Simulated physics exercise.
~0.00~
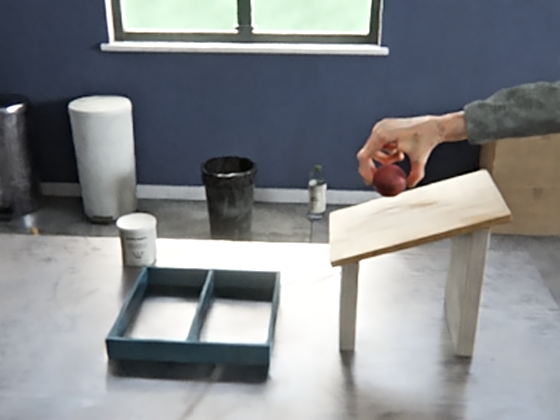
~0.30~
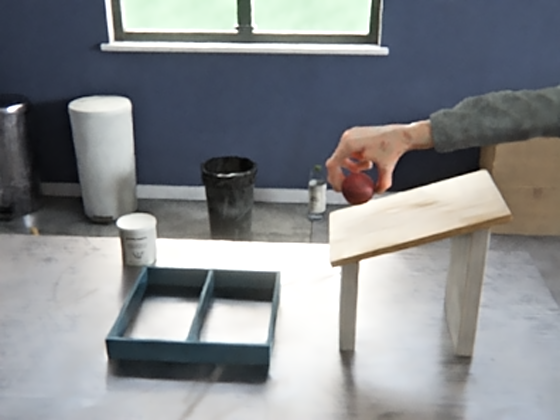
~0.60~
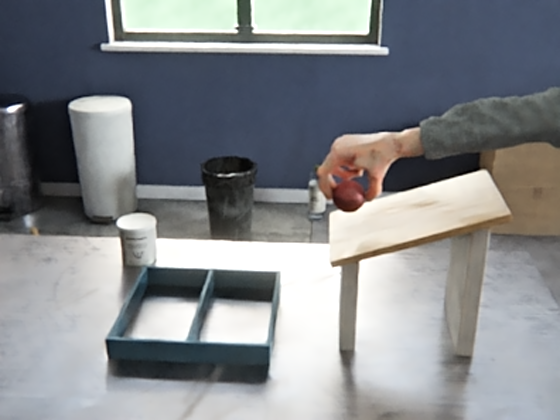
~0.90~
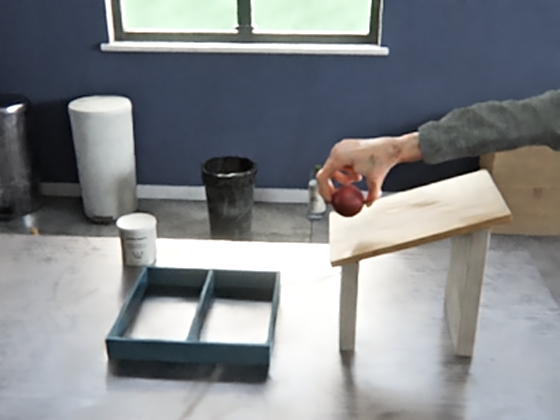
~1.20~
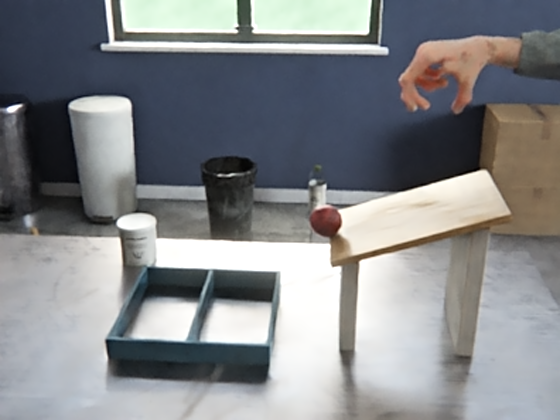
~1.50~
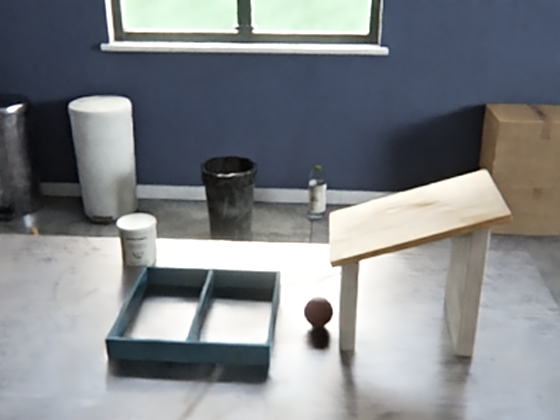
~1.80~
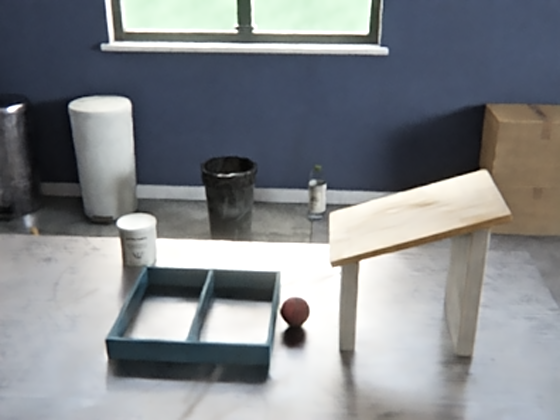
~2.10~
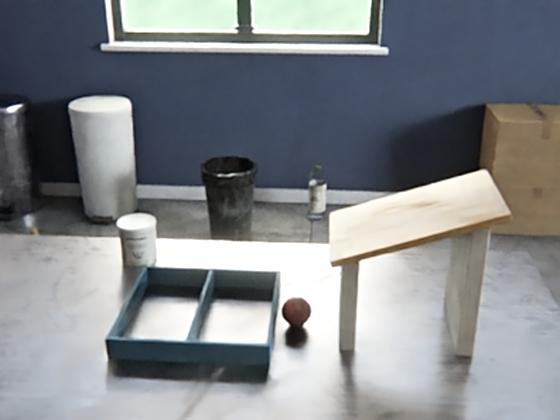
A tilted wooden board on upright supports stands at the right of a grey tabletop, seen from the front and slightly above in a room with a dark blue wall. To its left sit a blue-green tray split into two bays and, behind that, a white tin. A hand holds a red ball over the board, carries it left and lowers it near the low end. The hand lets go and draws back as the ball leaves the edge. The ball drops to the table, moves left and rests beside the tray, outside both bays.
